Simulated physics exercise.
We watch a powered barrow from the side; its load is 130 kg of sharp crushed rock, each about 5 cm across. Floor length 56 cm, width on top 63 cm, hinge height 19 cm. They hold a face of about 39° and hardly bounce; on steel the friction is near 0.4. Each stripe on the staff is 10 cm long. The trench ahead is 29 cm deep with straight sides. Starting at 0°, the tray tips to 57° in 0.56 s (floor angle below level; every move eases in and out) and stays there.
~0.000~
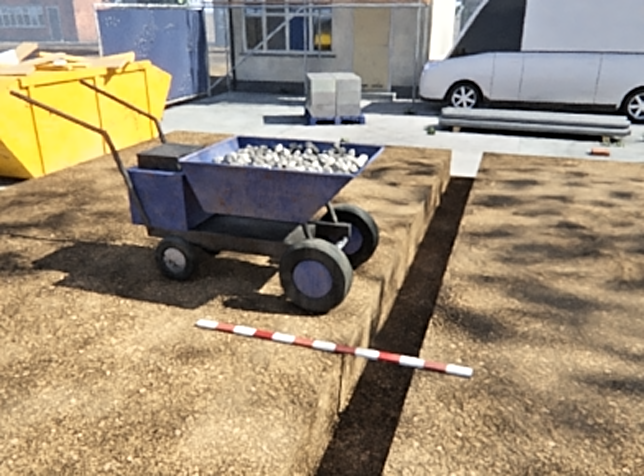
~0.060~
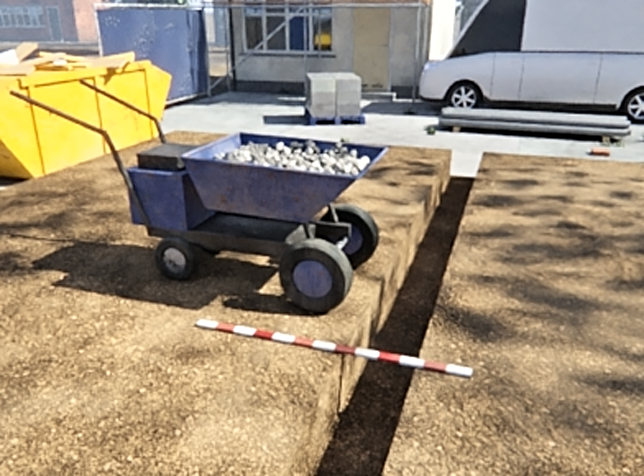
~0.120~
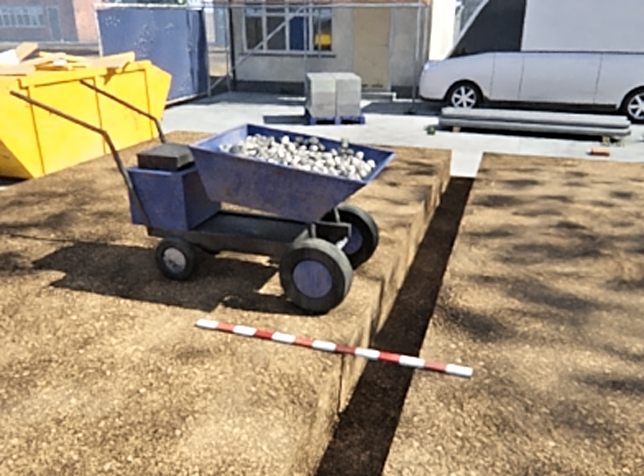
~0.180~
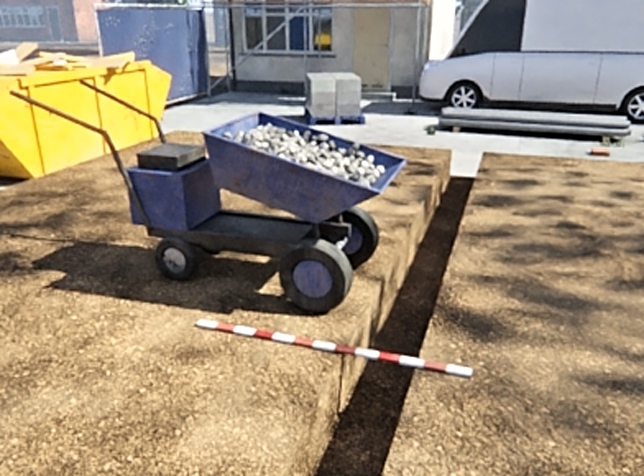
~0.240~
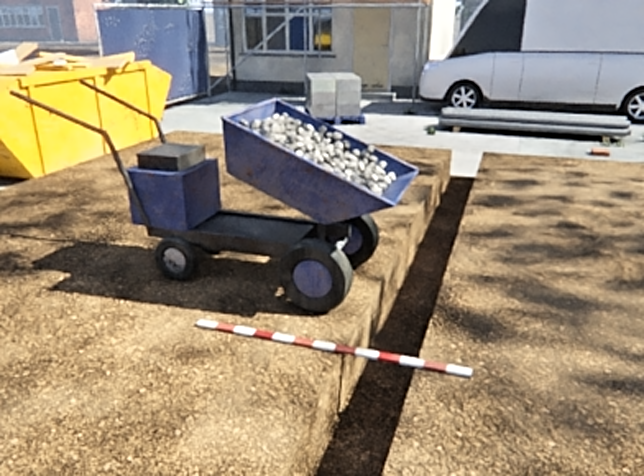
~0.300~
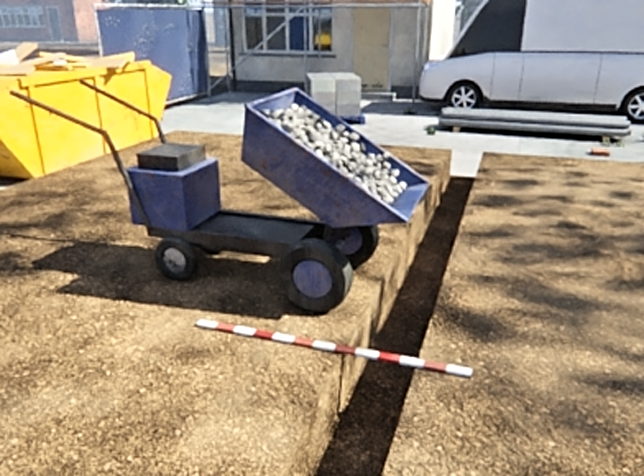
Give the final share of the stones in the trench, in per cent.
Some 4 per cent of it.
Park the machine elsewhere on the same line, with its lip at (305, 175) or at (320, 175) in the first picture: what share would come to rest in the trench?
About 30 and 20 per cent.
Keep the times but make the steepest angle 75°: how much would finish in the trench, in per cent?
Then about 5 per cent.
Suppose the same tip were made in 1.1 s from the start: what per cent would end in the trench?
In that case some 10 per cent.
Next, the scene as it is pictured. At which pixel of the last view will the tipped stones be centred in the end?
Around (496, 307).
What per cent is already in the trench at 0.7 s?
About 0 per cent by then.
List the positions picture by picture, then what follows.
In the first picture, the tray is at 0°, its lip at (353, 177); the top of the load is at (312, 151).
The second picture shows lip at (357, 179), floor tilted 2°, highest stones at (306, 148); the stones move at 0.4 m/s on average.
In the third picture, the tray is at 7°, its lip at (367, 184); the top of the load is at (268, 142); the stones move at 0.8 m/s on average.
In the fourth picture, the tray is at 14°, its lip at (380, 193); the top of the load is at (261, 133); the stones move at 1.3 m/s on average.
In the fifth picture, the tray is at 22°, its lip at (394, 206); the top of the load is at (271, 122); the stones move at 1.4 m/s on average.
In the sixth picture, the tray is at 32°, its lip at (407, 221); the top of the load is at (290, 113); the stones move at 1.5 m/s on average.
After 0.4 s the floor is at 48°; 100 % in the tray; the foremost stones are at (410, 225).
After 0.7 s the floor is at 57°; 93 % in the tray, 1 % in the trench, 7 % past the trench; the foremost stones are at (476, 291).
After 1.0 s the floor is at 57°; 48 % in the tray, 52 % past the trench; the foremost stones are at (595, 320).
After 3.0 s the floor is at 57°; 35 % in the tray, 4 % in the trench, 61 % past the trench; the foremost stones are past the picture's edge.
